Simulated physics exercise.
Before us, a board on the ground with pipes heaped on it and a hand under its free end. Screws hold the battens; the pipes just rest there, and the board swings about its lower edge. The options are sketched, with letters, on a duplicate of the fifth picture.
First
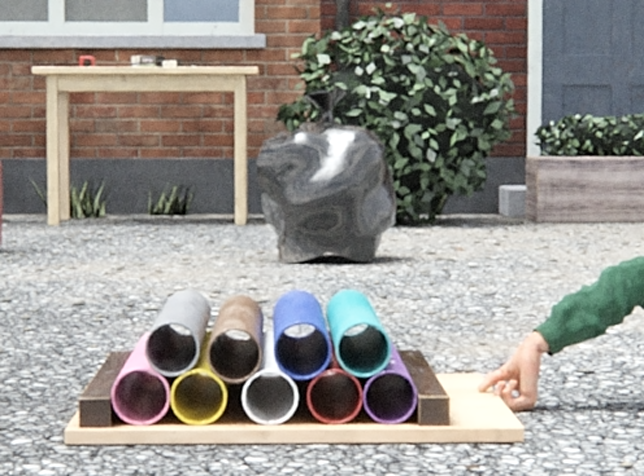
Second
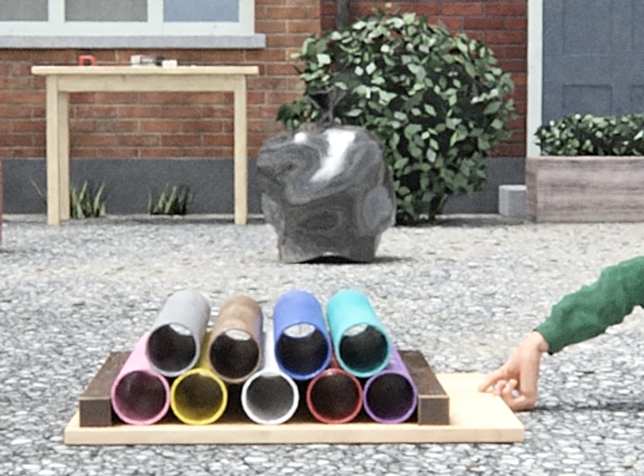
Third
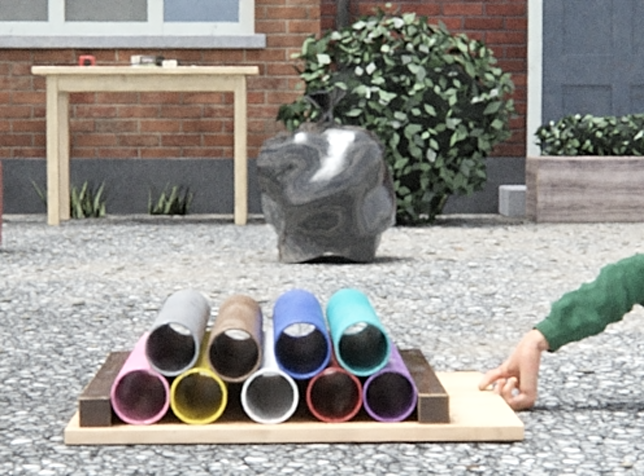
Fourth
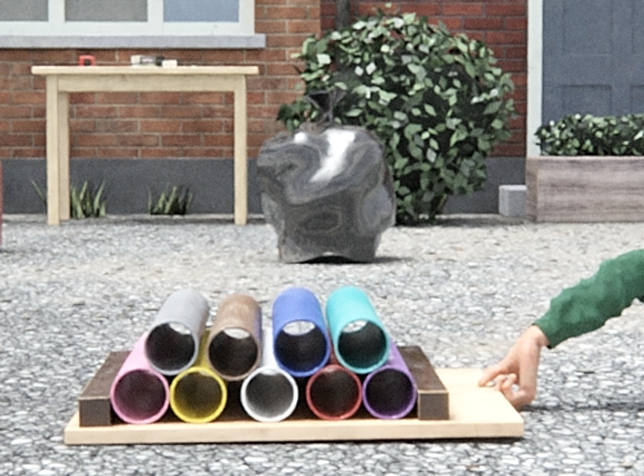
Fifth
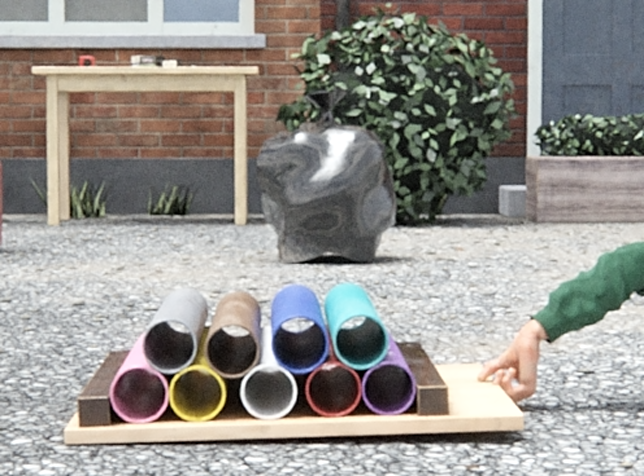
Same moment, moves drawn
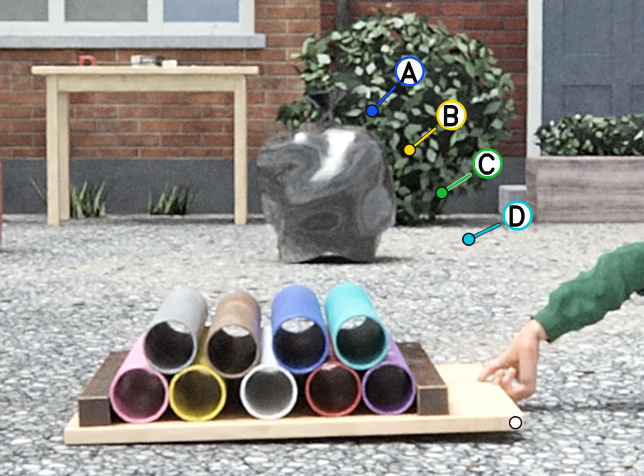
A hand slightly raising the right end of a wooden board stacked with nine colourful pipes, in a gravel yard.
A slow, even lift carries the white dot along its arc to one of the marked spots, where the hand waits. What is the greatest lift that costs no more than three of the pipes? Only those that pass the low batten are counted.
At most to D.
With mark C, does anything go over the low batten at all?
Yes.
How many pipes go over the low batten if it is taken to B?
At B the number is four.
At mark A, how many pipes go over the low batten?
With A, four.
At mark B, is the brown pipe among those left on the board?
No.
On the marked copy, A at (372, 111); B at (410, 150); C at (442, 193); D at (469, 239); the white dot at (516, 423).
With D. Early on, board at 16°.
Further on, board at 26°.
At the end, board at 26°, none over the low batten.
As for the rest, A four over the low batten (turquoise, brown, grey, blue); B four over the low batten (turquoise, brown, grey, blue); C four over the low batten (turquoise, brown, grey, blue).
